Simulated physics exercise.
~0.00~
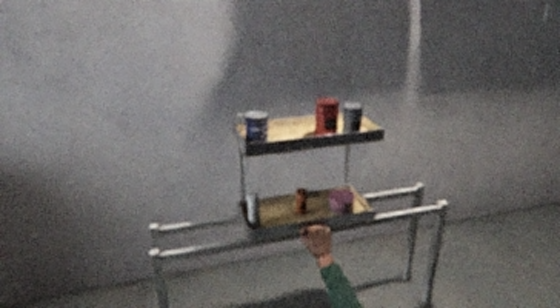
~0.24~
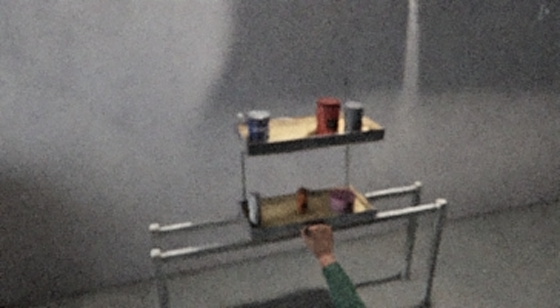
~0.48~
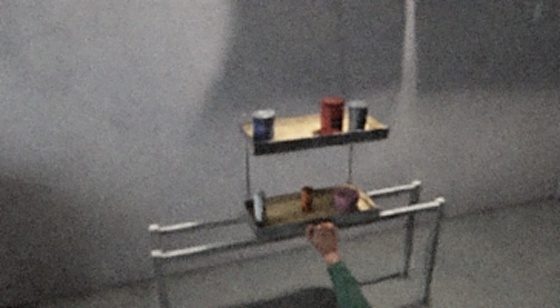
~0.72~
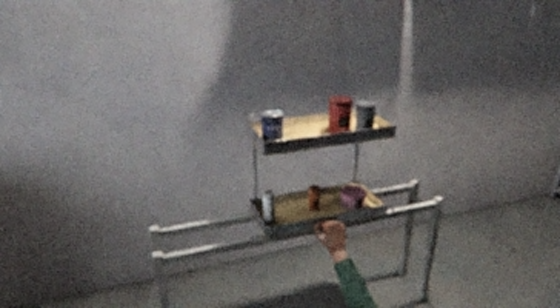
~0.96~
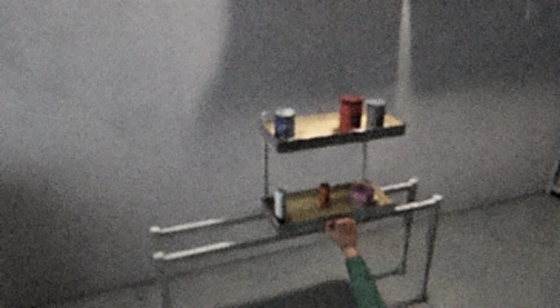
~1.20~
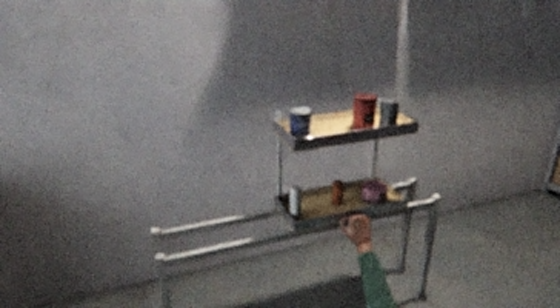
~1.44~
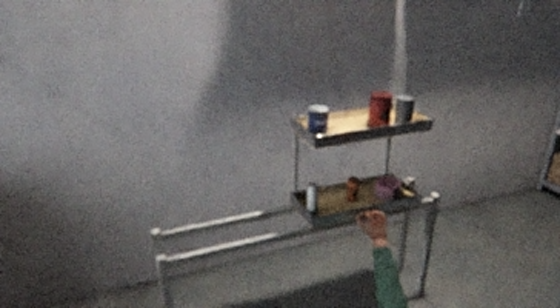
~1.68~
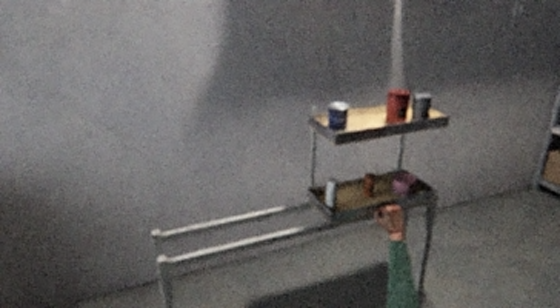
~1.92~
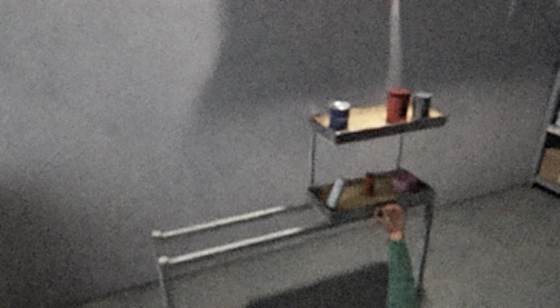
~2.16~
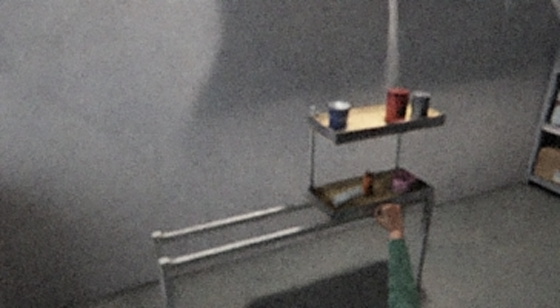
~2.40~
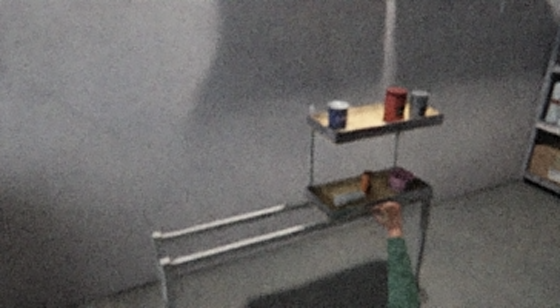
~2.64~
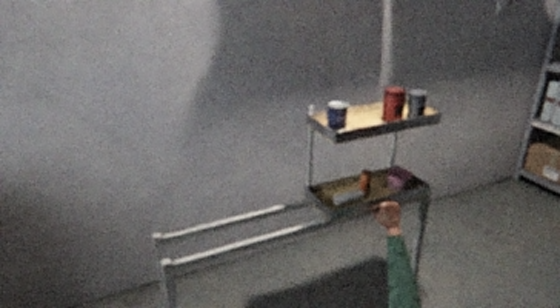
At first, a two-level shelf sits on metal rails in a dim grey room, with a blue tin, a red jar and a grey jar on top and a white shaker, an orange shaker and a pink tub below. A hand in a green sleeve, held at the lower tray, moves along with the shelf as it slides right, slowly and then faster. The shelf stops abruptly at the right end of the rails. The white shaker leans, then topples onto its side on the lower tray. The other items stay standing, and everything comes to rest with the hand still at the tray.
